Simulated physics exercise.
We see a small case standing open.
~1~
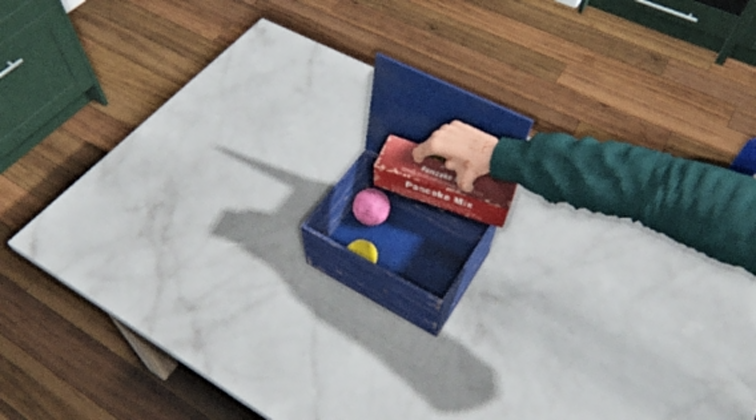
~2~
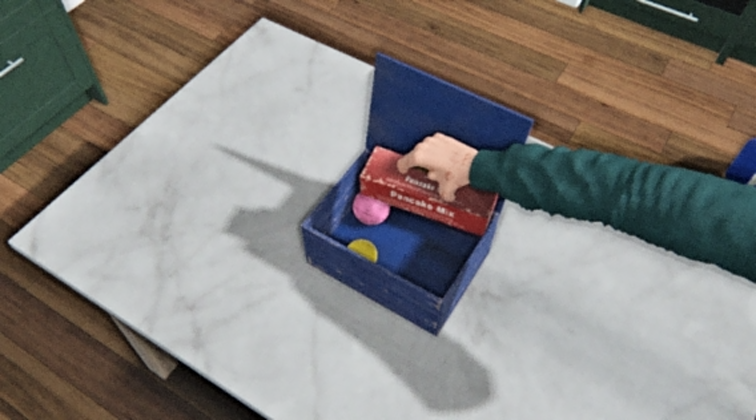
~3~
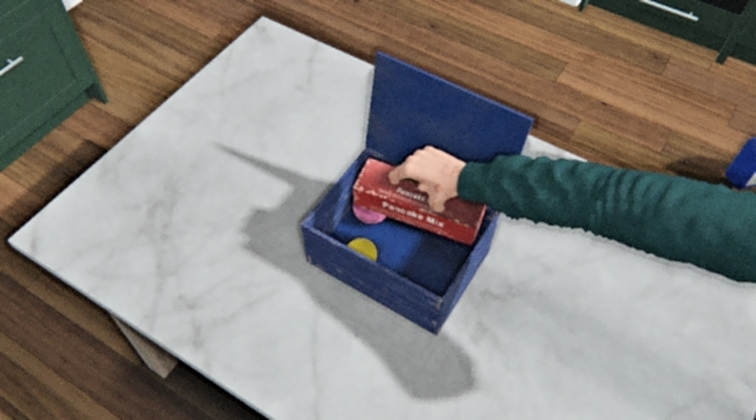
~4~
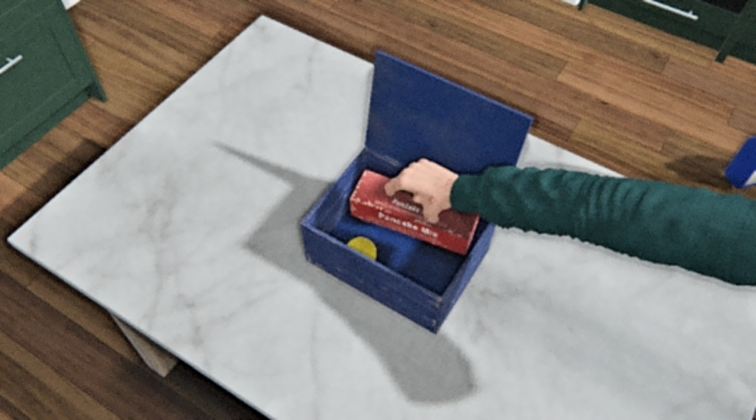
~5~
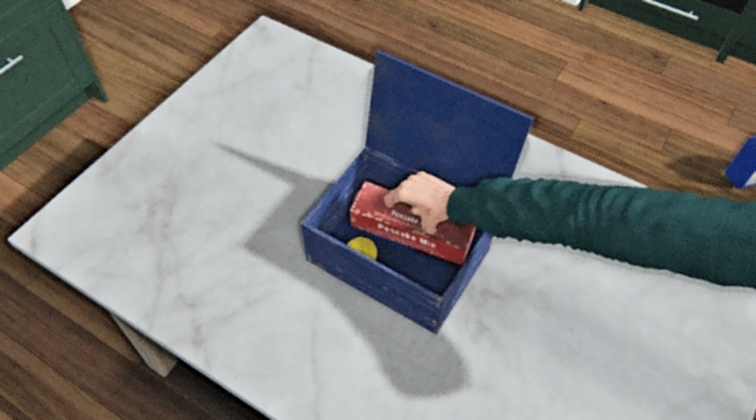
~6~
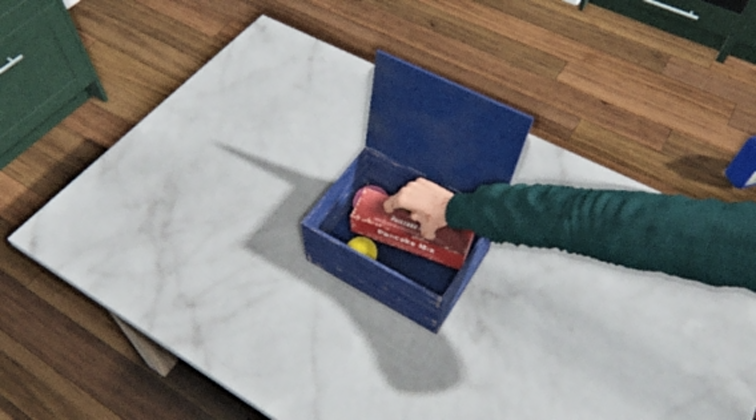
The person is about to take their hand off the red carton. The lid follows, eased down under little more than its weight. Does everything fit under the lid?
The lid shuts flat.
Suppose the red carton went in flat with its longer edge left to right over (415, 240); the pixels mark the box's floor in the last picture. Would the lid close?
Then it sits on the rim.
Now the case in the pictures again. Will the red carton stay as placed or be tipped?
The red carton tips.
Then, 1.10 s on from there, lid starting down; red carton on its side near (409, 231); pink ball shifted a little; yellow lemon shifted a little.
Then, 1.80 s on from there, lid 35° above the rim; red carton on its side near (409, 231); pink ball shifted a little; yellow lemon shifted a little.
In the end, lid shut; toppled in the box, red carton; the other 2 unmoved. At the end, from the last picture's camera, red carton near (409, 231).
